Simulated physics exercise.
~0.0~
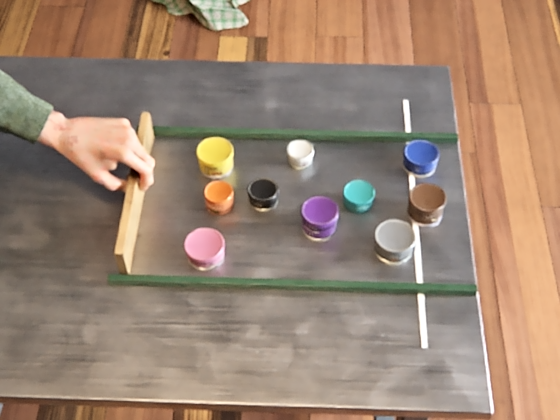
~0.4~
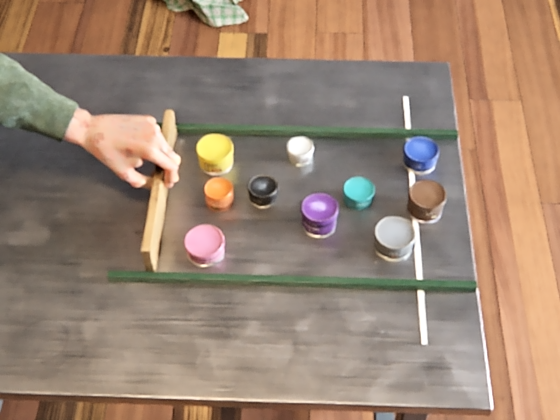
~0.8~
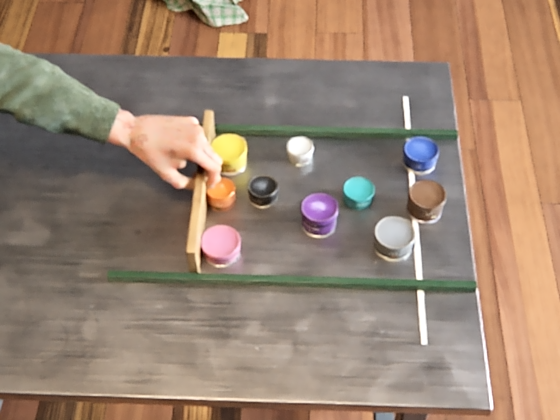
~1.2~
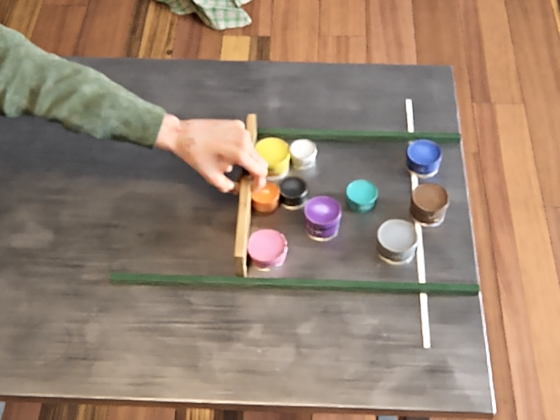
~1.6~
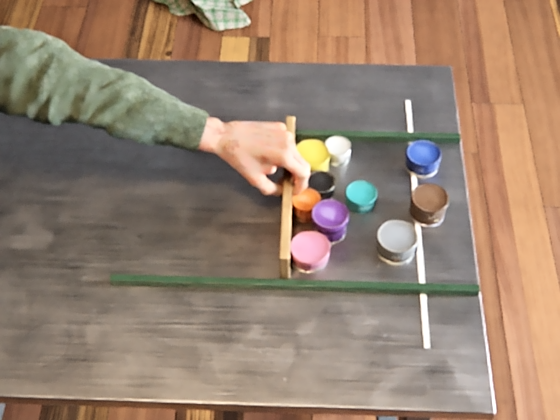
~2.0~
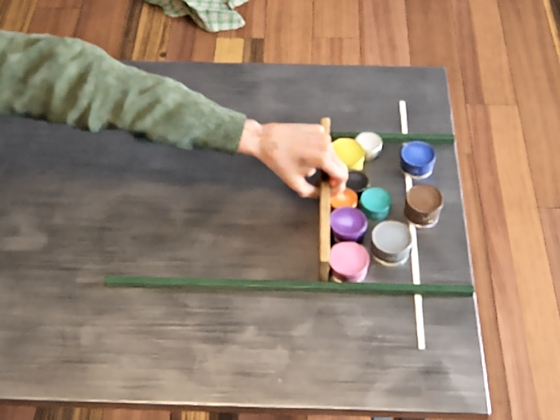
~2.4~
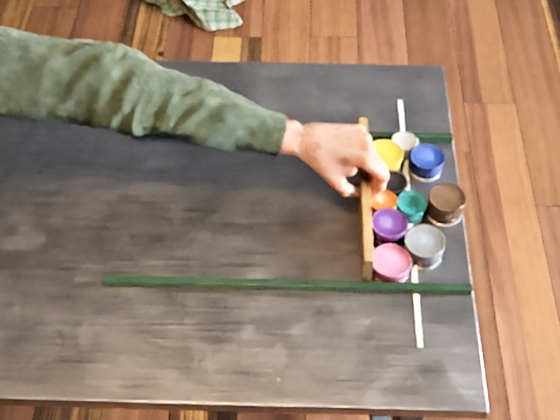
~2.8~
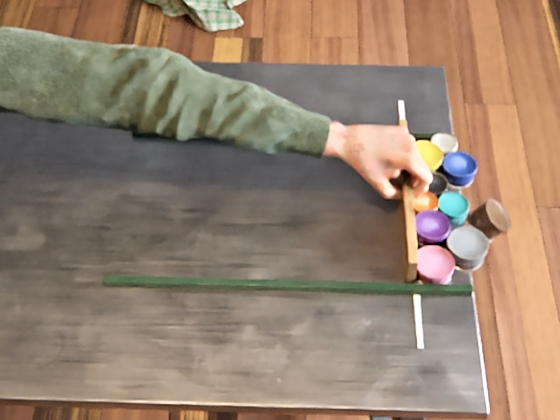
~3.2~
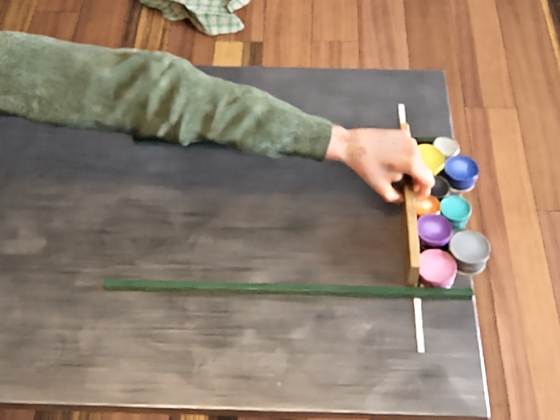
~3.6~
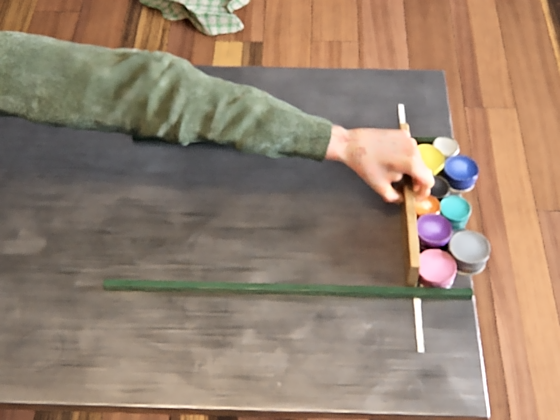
A hand in a green sleeve slides an upright wooden board rightward across a dark tabletop, seen from above, between two green rails. Ahead of it stand small round tubs in yellow, white, blue, orange, black, purple, teal, pink, brown and grey, with a pale strip near the table's right edge. The board gathers the pink, yellow and orange ones first, then bunches the rest together. As it reaches the strip, the brown tub tips over the right edge and drops out of view. The board stops there, with the others crowded along the edge.
